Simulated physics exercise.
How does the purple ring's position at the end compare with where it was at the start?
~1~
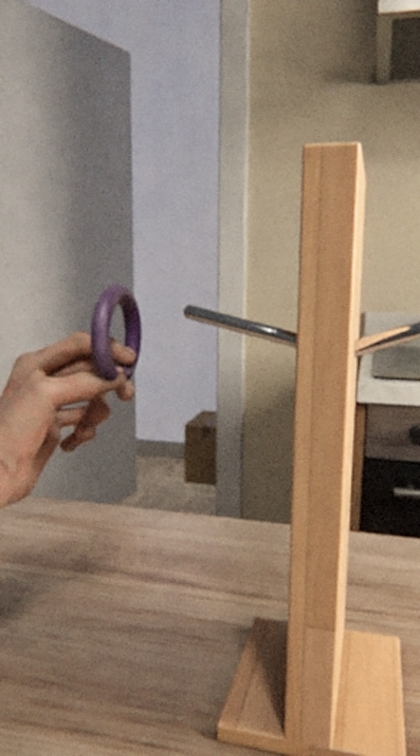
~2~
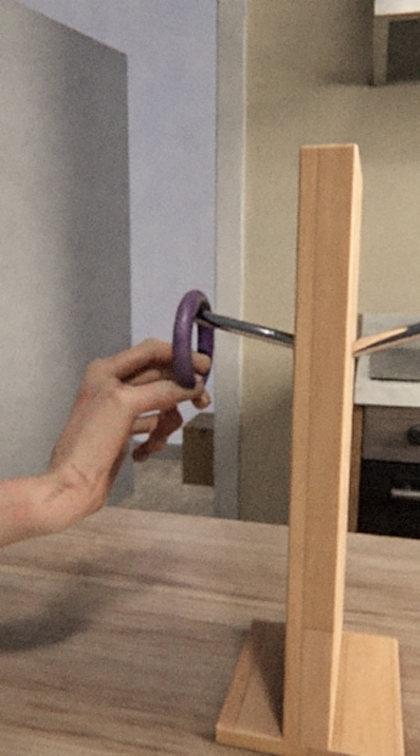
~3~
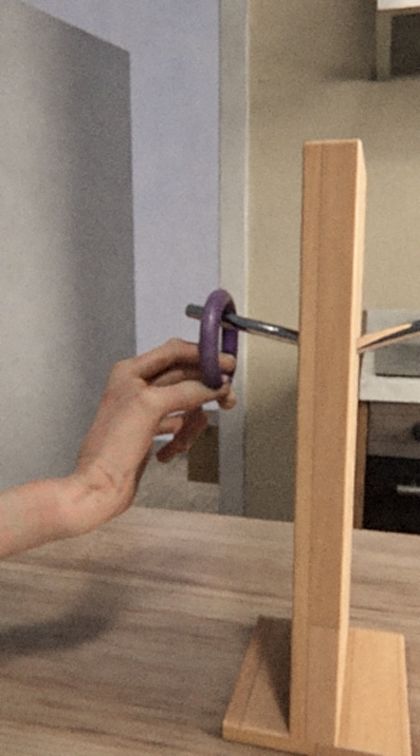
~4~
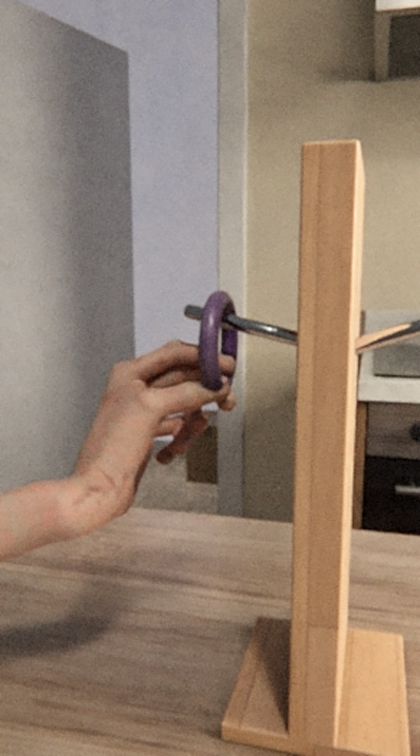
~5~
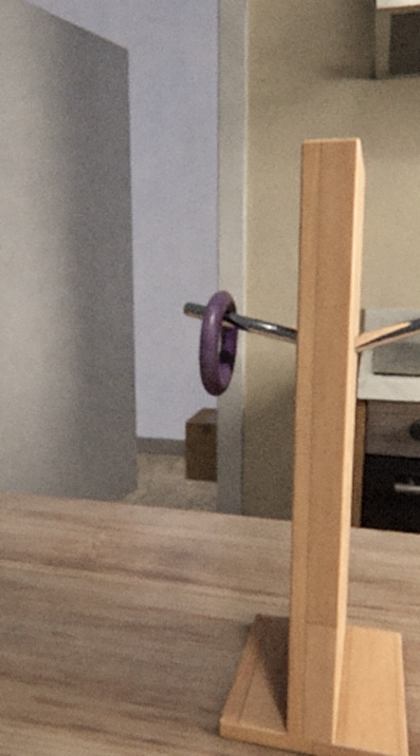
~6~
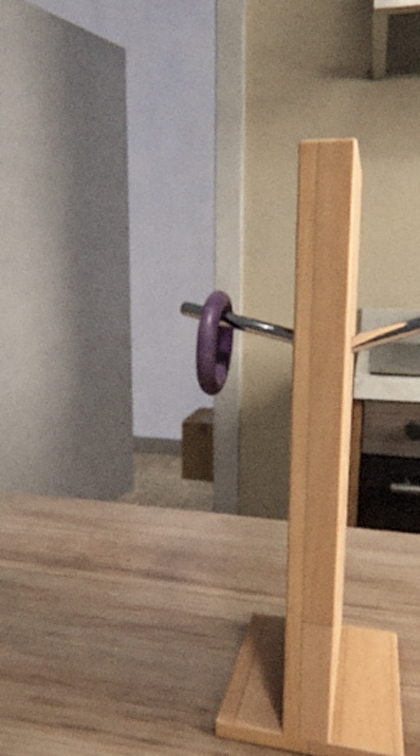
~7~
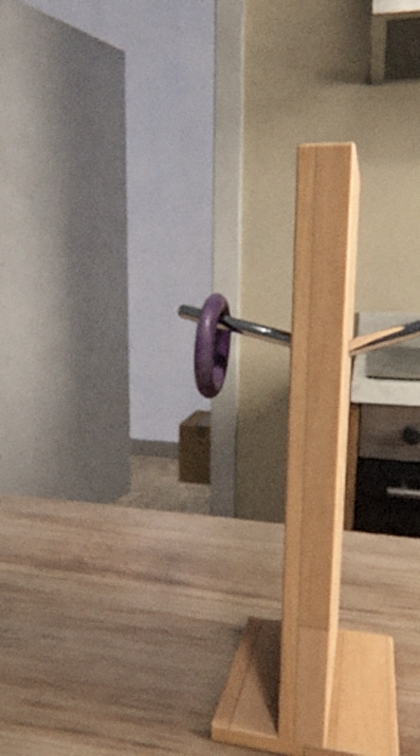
At the start it is held in the air by a hand, off to the left of the stand. By the end it is further right, hanging by itself on the stand's left peg.
